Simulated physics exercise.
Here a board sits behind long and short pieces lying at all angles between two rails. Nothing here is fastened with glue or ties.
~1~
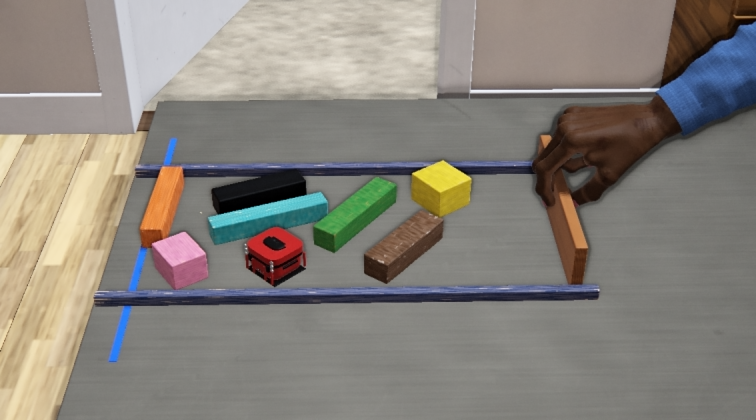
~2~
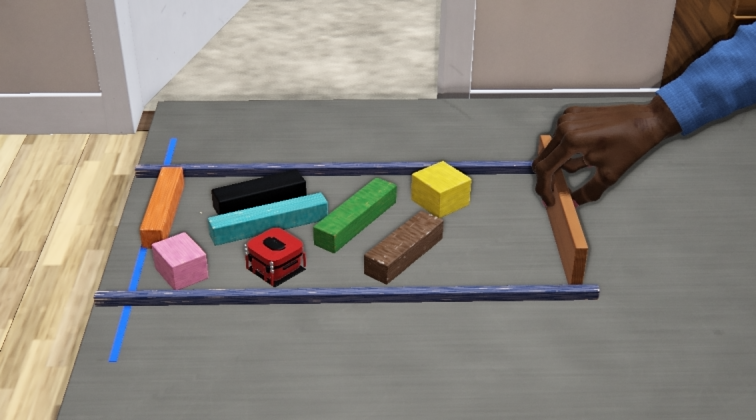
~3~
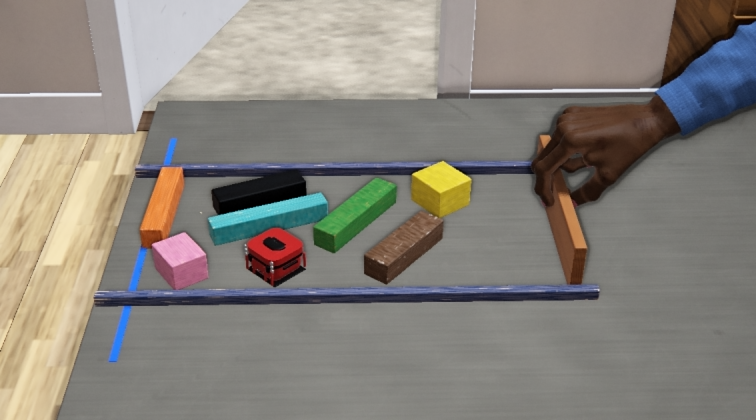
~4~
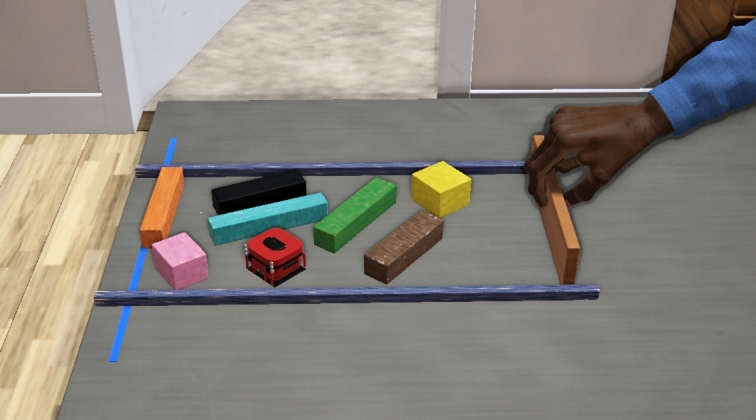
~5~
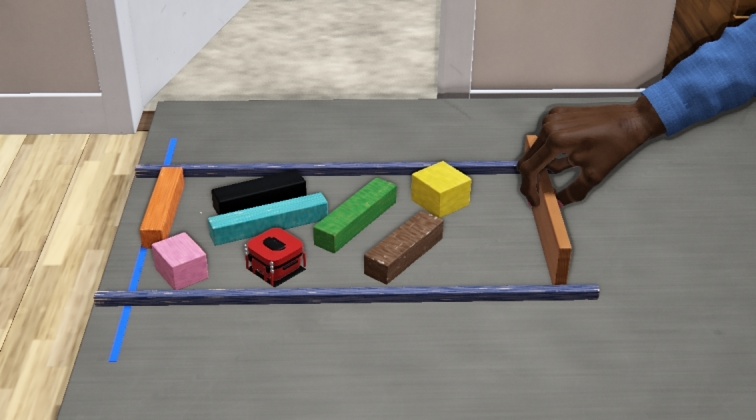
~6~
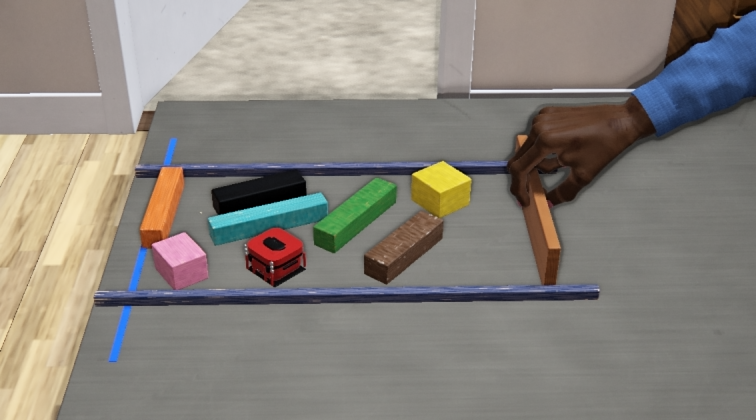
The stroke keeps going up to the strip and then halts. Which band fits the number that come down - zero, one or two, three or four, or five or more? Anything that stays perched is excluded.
What drops is a group of five or more.
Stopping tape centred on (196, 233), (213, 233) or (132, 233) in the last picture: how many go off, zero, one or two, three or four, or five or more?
Taking the three tapes one at a time, the answers are three to four, then either three or four, then at least five.
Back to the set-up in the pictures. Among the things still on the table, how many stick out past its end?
I'd say 1 of them.
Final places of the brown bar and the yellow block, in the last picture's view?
Roughly at (124, 254) and at (134, 185), in that order.
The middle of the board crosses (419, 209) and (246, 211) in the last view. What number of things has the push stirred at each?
At the one place 3, at the other 8.
Soon after, none off yet; orange bar at rest near (163, 206); pink block at rest near (180, 261); black stick moving near (253, 194).
At rest, the number that fall off is five or more; fallen, green bar, red case, turquoise bar, black stick, pink block and orange bar.
